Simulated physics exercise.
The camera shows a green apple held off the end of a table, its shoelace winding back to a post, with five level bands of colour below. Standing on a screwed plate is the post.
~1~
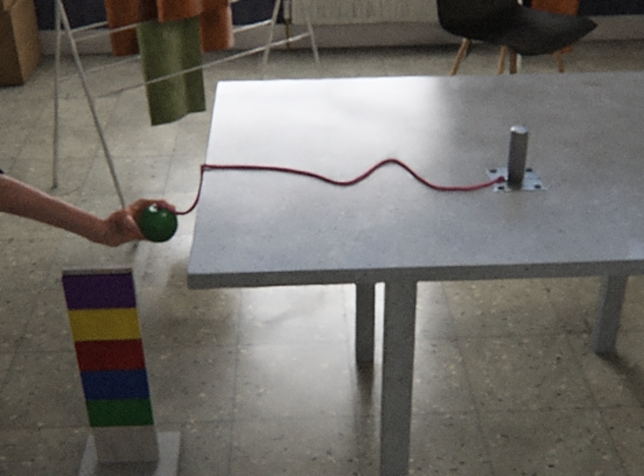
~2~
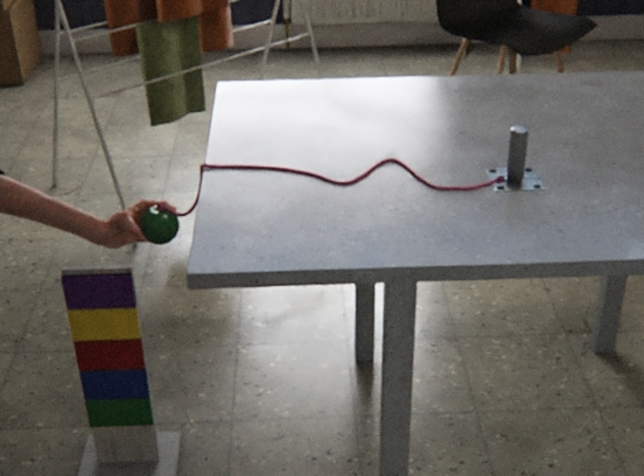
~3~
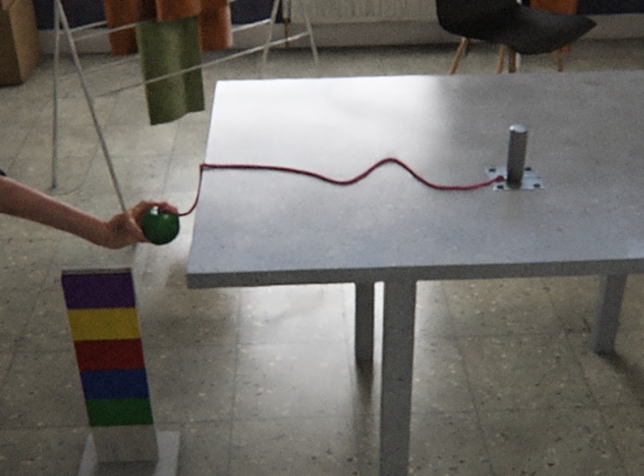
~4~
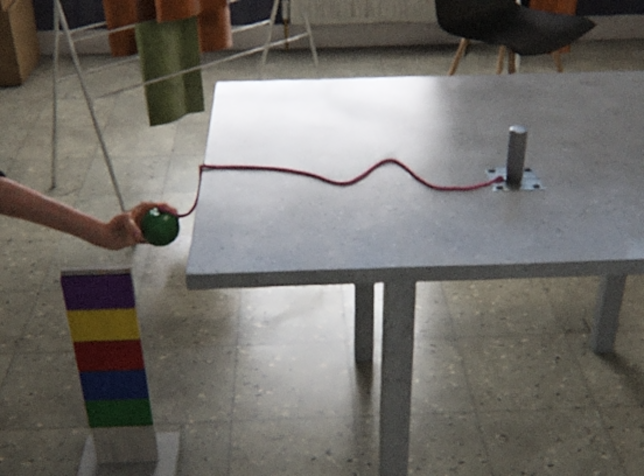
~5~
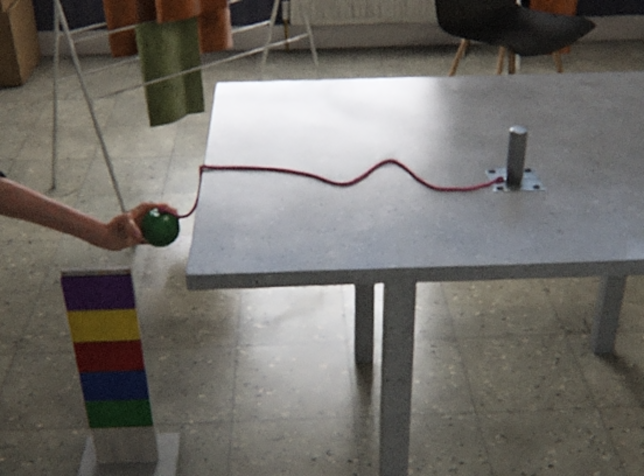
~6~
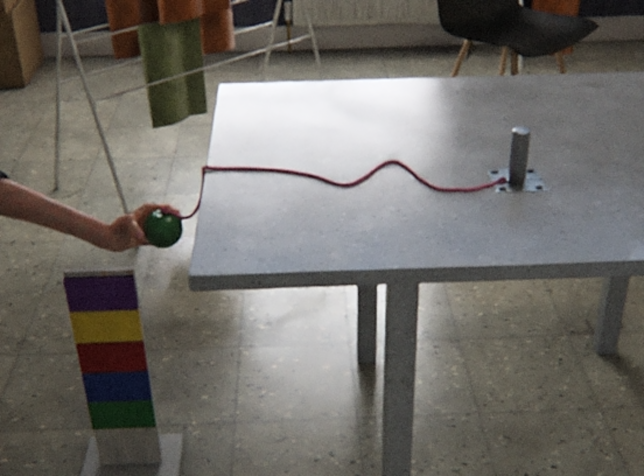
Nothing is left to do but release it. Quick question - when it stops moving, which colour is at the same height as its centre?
I would say yellow.
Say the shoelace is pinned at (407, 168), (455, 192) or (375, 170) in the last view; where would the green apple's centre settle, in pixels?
First (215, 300), next (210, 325), last (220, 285).
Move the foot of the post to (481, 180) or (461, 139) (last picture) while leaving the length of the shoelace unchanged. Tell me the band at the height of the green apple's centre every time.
Going case by case, it's red and then red.
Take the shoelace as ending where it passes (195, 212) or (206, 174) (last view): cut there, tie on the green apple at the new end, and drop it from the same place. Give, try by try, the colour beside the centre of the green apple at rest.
Lab note - try 1: Purple; try 2: No band.
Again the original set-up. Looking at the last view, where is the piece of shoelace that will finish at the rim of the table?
That spot is near (279, 170).
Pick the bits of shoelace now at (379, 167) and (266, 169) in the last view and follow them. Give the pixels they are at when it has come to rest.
Final spots: (333, 180), then (203, 195).
A little later, apple near (245, 326); level with yellow.
Next, apple near (205, 333); level with yellow.
When it is over, apple near (212, 333); level with yellow. At yellow.
